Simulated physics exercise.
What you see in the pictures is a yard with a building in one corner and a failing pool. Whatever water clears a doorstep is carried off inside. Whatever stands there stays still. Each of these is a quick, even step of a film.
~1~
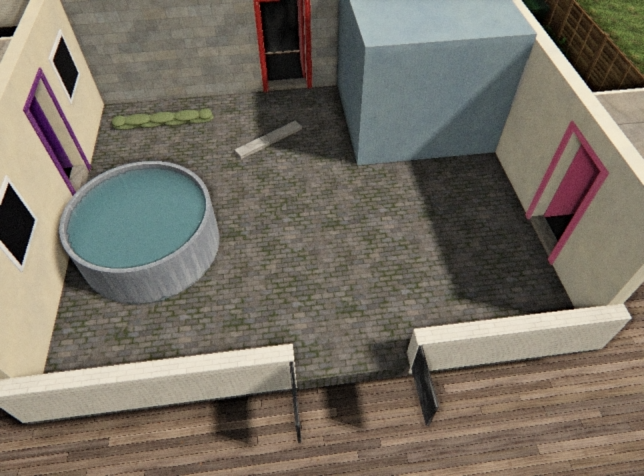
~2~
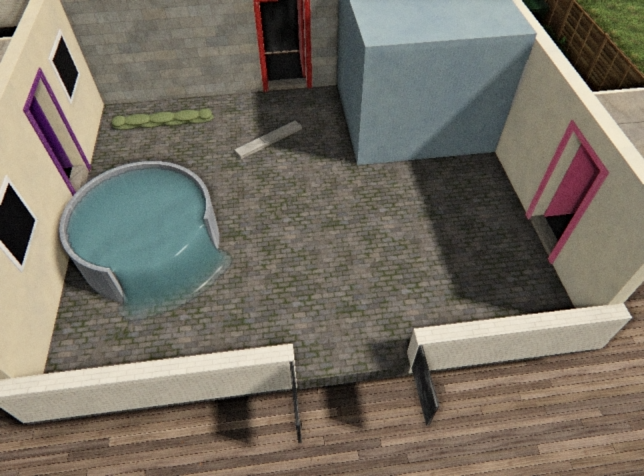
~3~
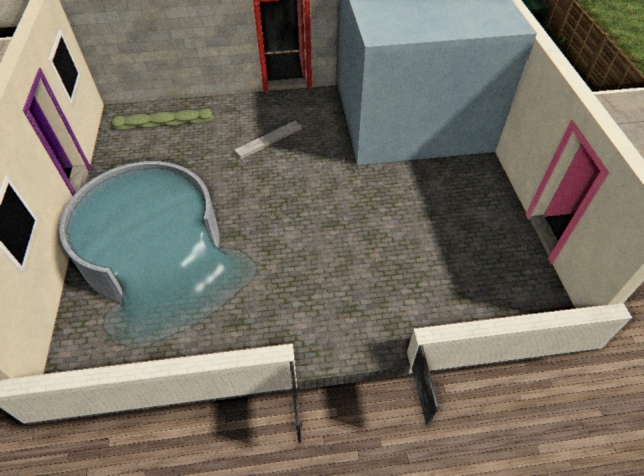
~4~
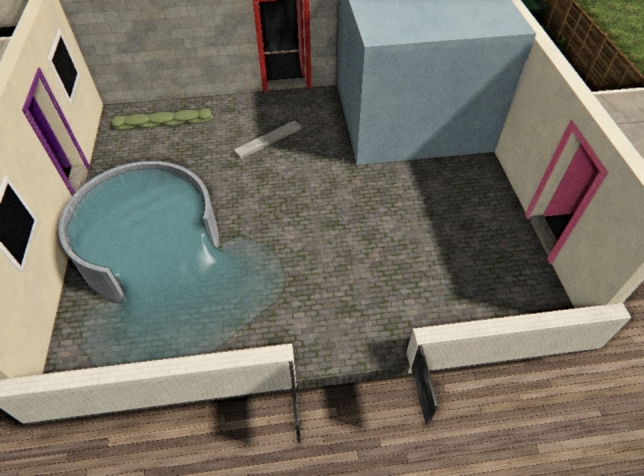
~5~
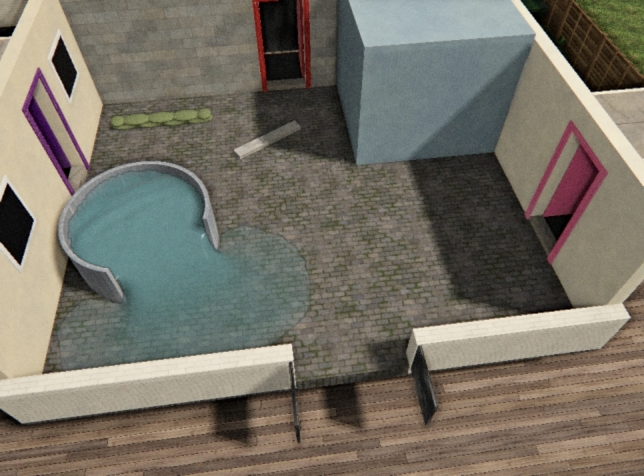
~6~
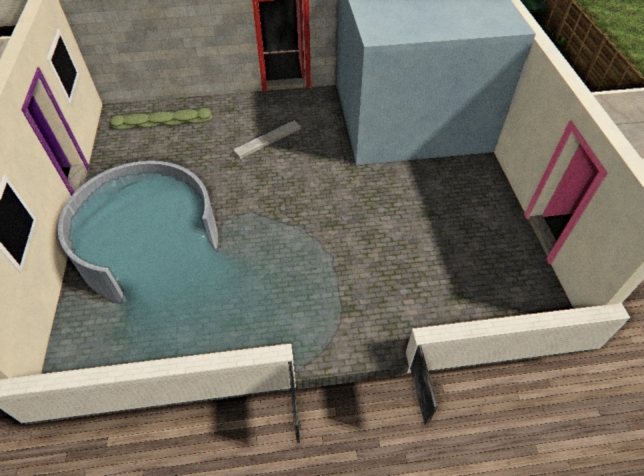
At the start, a round grey pool of still water stands at the left of a paved yard with a blue block in the corner. Its front wall opens and water pours out onto the paving, then spreads forward and to the right in a widening, thinning sheet toward the low front wall.
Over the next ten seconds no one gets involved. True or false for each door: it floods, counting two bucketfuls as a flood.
Purple door - false; red door - false; pink door - true.
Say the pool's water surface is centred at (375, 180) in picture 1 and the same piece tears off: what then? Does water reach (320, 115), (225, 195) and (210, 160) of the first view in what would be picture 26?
The three spots read left dry, left dry, left dry.
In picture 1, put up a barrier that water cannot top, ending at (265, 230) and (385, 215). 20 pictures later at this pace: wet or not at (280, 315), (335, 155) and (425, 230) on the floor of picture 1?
Reading them off in sequence: Swamped, spared, swamped.
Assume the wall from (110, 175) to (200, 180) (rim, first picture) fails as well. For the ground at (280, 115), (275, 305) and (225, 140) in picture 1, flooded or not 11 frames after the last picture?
Taking each in turn, they come out watered, kept dry, watered.
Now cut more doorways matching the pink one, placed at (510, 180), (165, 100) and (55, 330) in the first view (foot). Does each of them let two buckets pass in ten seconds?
First tops the limit, then falls short, then tops the limit.
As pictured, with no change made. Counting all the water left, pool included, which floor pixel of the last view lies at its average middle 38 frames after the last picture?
Around pixel (300, 258).
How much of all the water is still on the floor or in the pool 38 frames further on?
84 %.
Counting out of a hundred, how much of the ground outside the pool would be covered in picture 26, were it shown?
Roughly 50 percent, I'd say.
A moment on, water covers 25 % of the floor; the purple door not reached, the red door not reached, the pink door not reached.
Next, water covers 35 % of the floor; the purple door not reached, the red door not reached, the pink door not reached.
Then, water covers 50 % of the floor; the purple door wet at the sill, nothing in, the red door not reached, the pink door under two buckets in.
Later, water covers 65 % of the floor; the purple door wet at the sill, nothing in, the red door not reached, the pink door over two buckets in.
In the end, water covers 90 % of the floor; the purple door wet at the sill, nothing in, the red door wet at the sill, nothing in, the pink door far over two buckets in.
